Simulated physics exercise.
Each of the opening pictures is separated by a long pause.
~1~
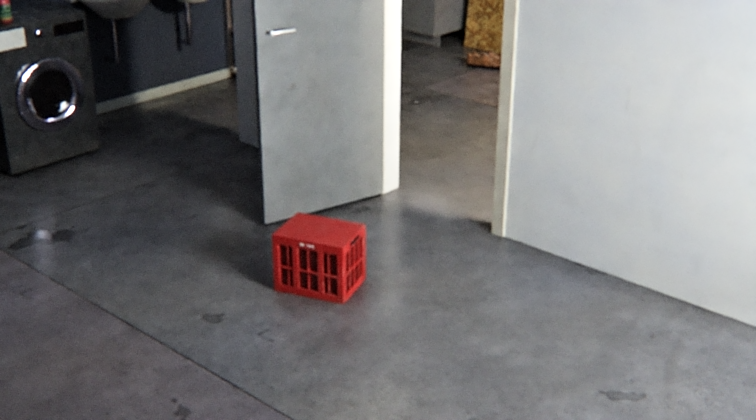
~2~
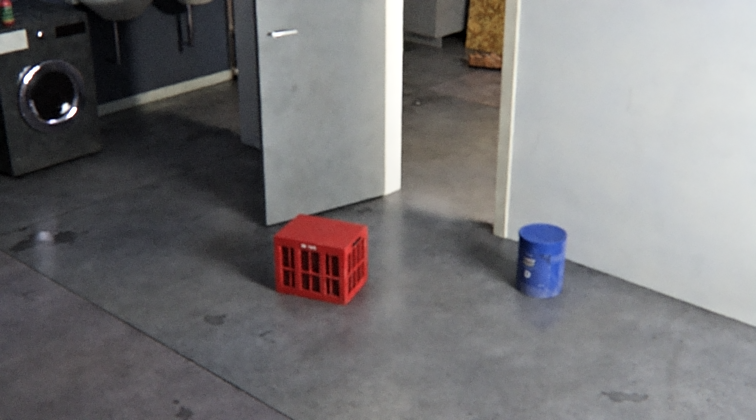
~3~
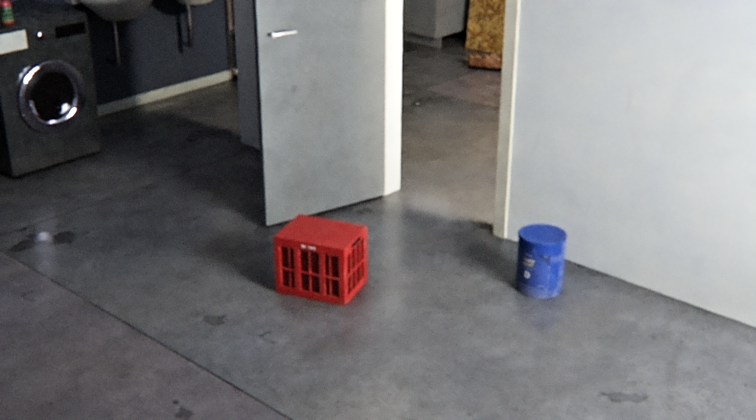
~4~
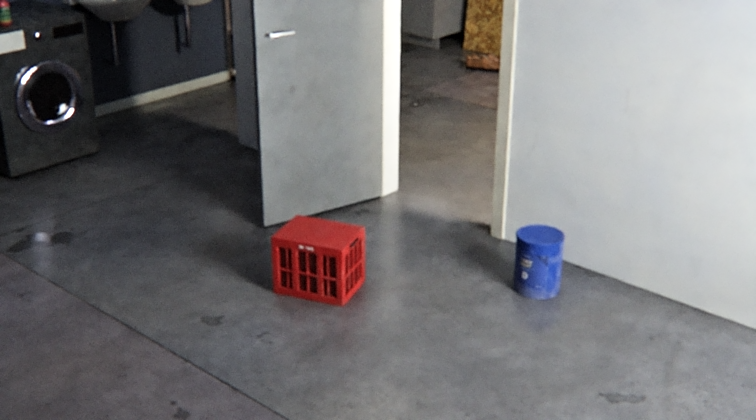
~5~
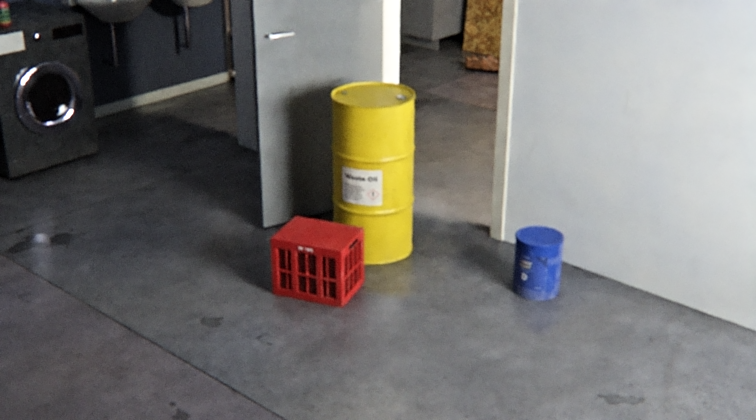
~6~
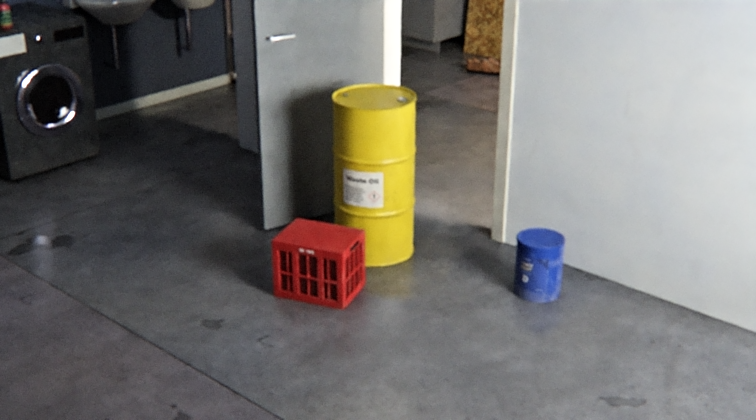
Grey door standing open and still beside a red crate, with a blue pail and then a yellow drum appearing on the floor.
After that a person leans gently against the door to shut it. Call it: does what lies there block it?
Yes.
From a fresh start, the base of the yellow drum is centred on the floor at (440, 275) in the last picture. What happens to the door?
Then it swings home.
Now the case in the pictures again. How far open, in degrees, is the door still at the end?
About 75°.
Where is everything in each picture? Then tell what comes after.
Door wide open and still, in the first frame.
Door wide open and still; blue pail (541, 260); red crate (322, 259), in the second frame.
Door wide open and still; blue pail (541, 261); red crate (321, 259), in the third frame.
Door wide open and still; blue pail (539, 262); red crate (319, 260), in the fourth frame.
Door wide open and still; blue pail (538, 263); red crate (318, 261), in the fifth frame.
Door wide open and still; yellow drum (374, 175); blue pail (539, 265), in the sixth frame.
Then, 0.40 s on from there, open by 98°.
Then, 0.70 s on from there, open by 86°.
Then, 0.90 s on from there, open by 76°.
In the end, open by 73°; all 3 unmoved. At the end, from the last picture's camera, yellow drum near (375, 175).
